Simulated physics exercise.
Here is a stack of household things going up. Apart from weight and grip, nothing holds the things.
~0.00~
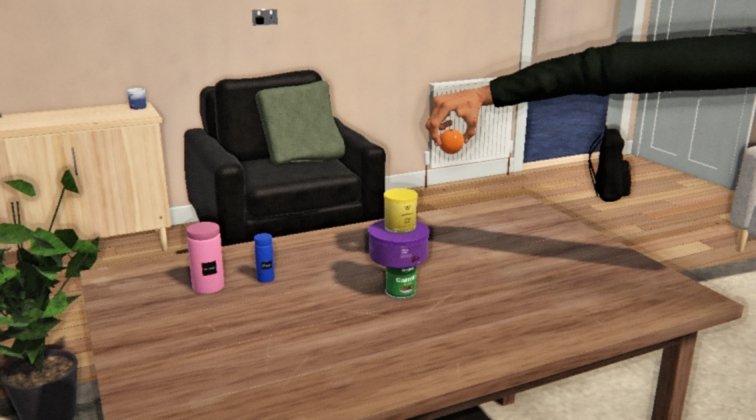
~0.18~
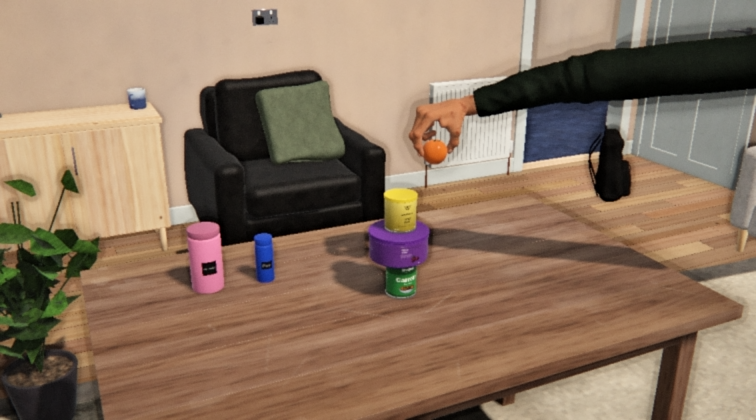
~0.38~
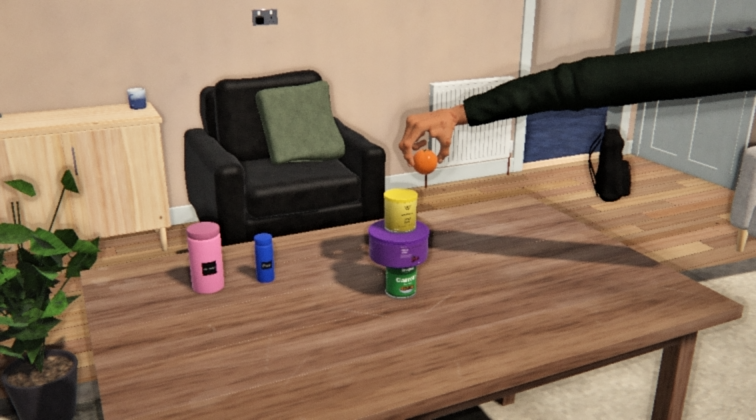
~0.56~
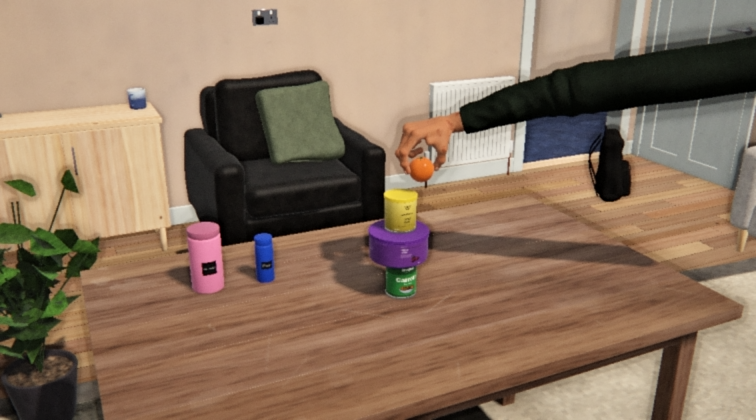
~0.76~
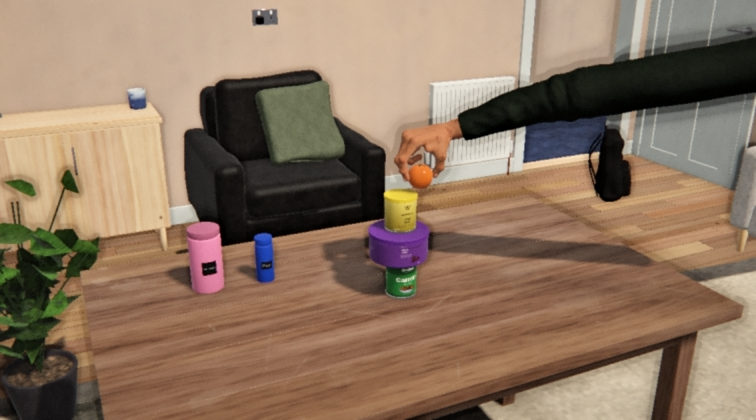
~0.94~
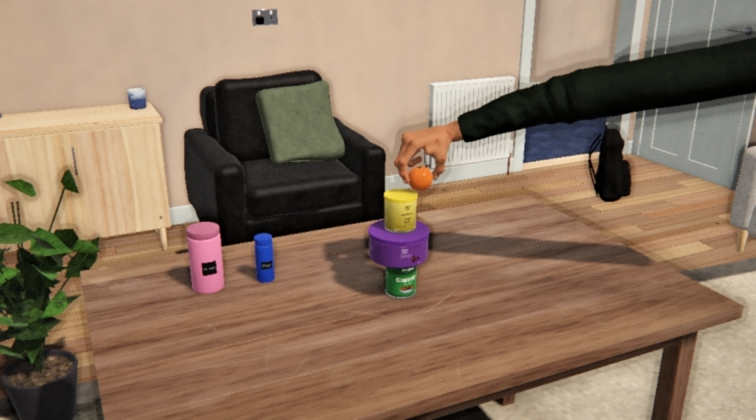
A hand in a dark sleeve reaches in from the right, holding an orange tomato over a stack on a wooden table, seen from slightly above in a living room with a black armchair. The stack has a green tin below, a purple tub and a yellow tin on top, with a pink jar and blue shaker to the left. The hand moves left and lowers, slowing just above the yellow tin, while the camera stays still.
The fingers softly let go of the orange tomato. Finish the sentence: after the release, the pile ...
After the release, the pile tumbles.
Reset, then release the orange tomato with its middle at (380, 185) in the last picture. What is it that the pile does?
In the end the pile crashes down.
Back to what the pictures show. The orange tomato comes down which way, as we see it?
It heads rightwards.
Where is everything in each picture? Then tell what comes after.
Still above its spot; orange tomato (451, 142); blue shaker (264, 258), in the first frame.
Still above its spot; orange tomato (434, 152); purple tub (399, 242), in the second frame.
Still above its spot; orange tomato (425, 162); yellow tin (400, 211), in the third frame.
Still above its spot; orange tomato (421, 170); pink jar (206, 258), in the fourth frame.
In place under the hand; orange tomato (420, 176); green tin (401, 274), in the fifth frame.
In place under the hand; orange tomato (420, 179); blue shaker (264, 258), in the sixth frame.
By 1.24 s, orange tomato now fallen.
By 1.34 s, things are still on the move.
By 1.84 s, nothing new.
When it is over (4.0 s), fallen, orange tomato; the other 5 as before. End places, in pixels of the last picture, orange tomato near (485, 259). The pile gives way.
